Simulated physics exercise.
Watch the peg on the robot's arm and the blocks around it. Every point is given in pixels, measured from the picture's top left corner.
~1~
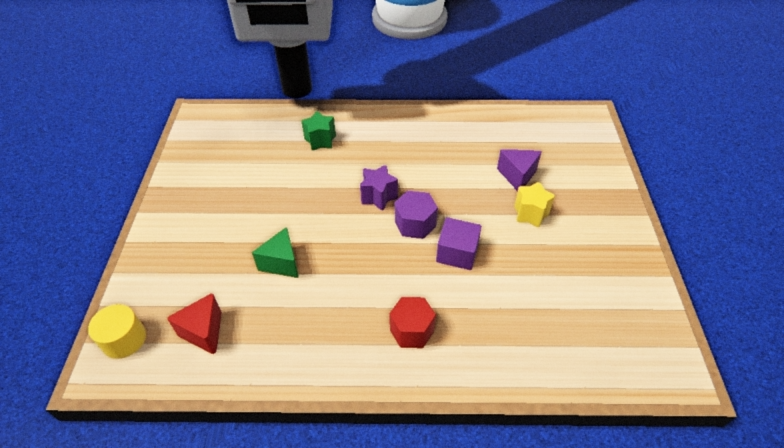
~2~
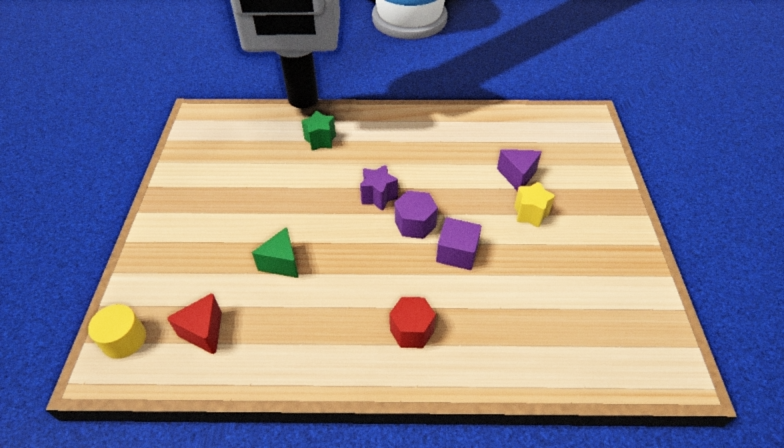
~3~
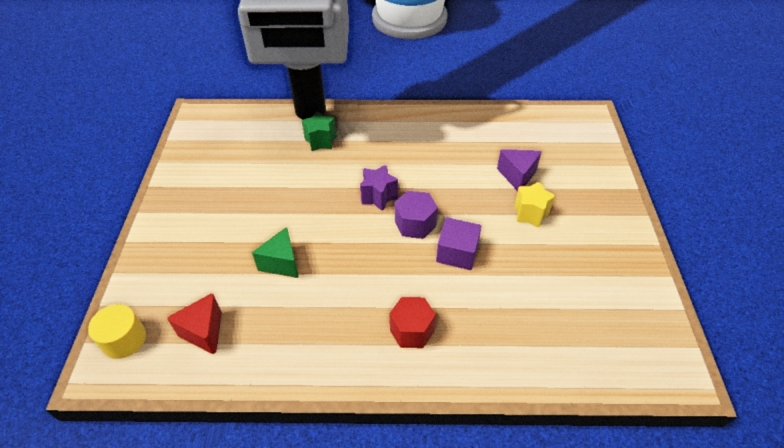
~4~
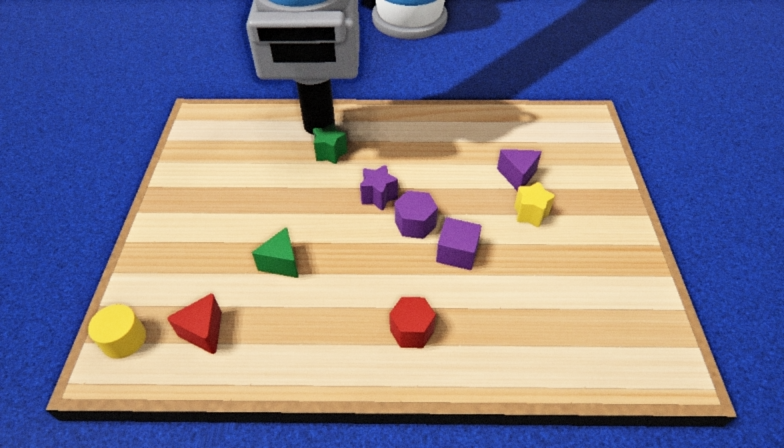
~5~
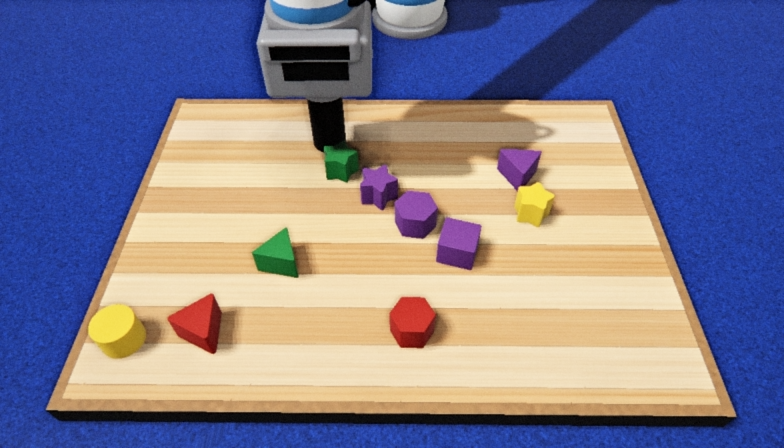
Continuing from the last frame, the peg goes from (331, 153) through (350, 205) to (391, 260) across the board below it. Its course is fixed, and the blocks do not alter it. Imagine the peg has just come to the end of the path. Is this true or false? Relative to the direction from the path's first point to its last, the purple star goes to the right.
My answer: False.
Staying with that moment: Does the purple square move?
Yes
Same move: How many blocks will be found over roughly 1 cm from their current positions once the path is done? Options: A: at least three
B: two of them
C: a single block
The correct letter is A.
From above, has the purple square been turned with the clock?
Yes, that is what happens.
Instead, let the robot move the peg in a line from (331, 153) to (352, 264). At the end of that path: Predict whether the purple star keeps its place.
The answer is that it is displaced.
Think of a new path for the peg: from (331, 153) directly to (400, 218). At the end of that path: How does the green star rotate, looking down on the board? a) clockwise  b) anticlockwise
It's a.
What follows on the original path. One third of the way, peg (339, 177); green star (358, 187), turned 20° anticlockwise; purple star (392, 189); purple hexagon (420, 207).
Two thirds of the way, peg (362, 212); green star (393, 220), turned 55° anticlockwise; purple star (425, 210), turned 30° anticlockwise; purple hexagon (460, 217), turned 40° anticlockwise; purple square (485, 243), turned 45° clockwise.
At the end, peg (391, 250); green star (430, 242), turned 120° anticlockwise; purple star (435, 213), turned 60° anticlockwise; purple hexagon (477, 215), turned 30° anticlockwise; purple square (489, 245), turned 50° clockwise.
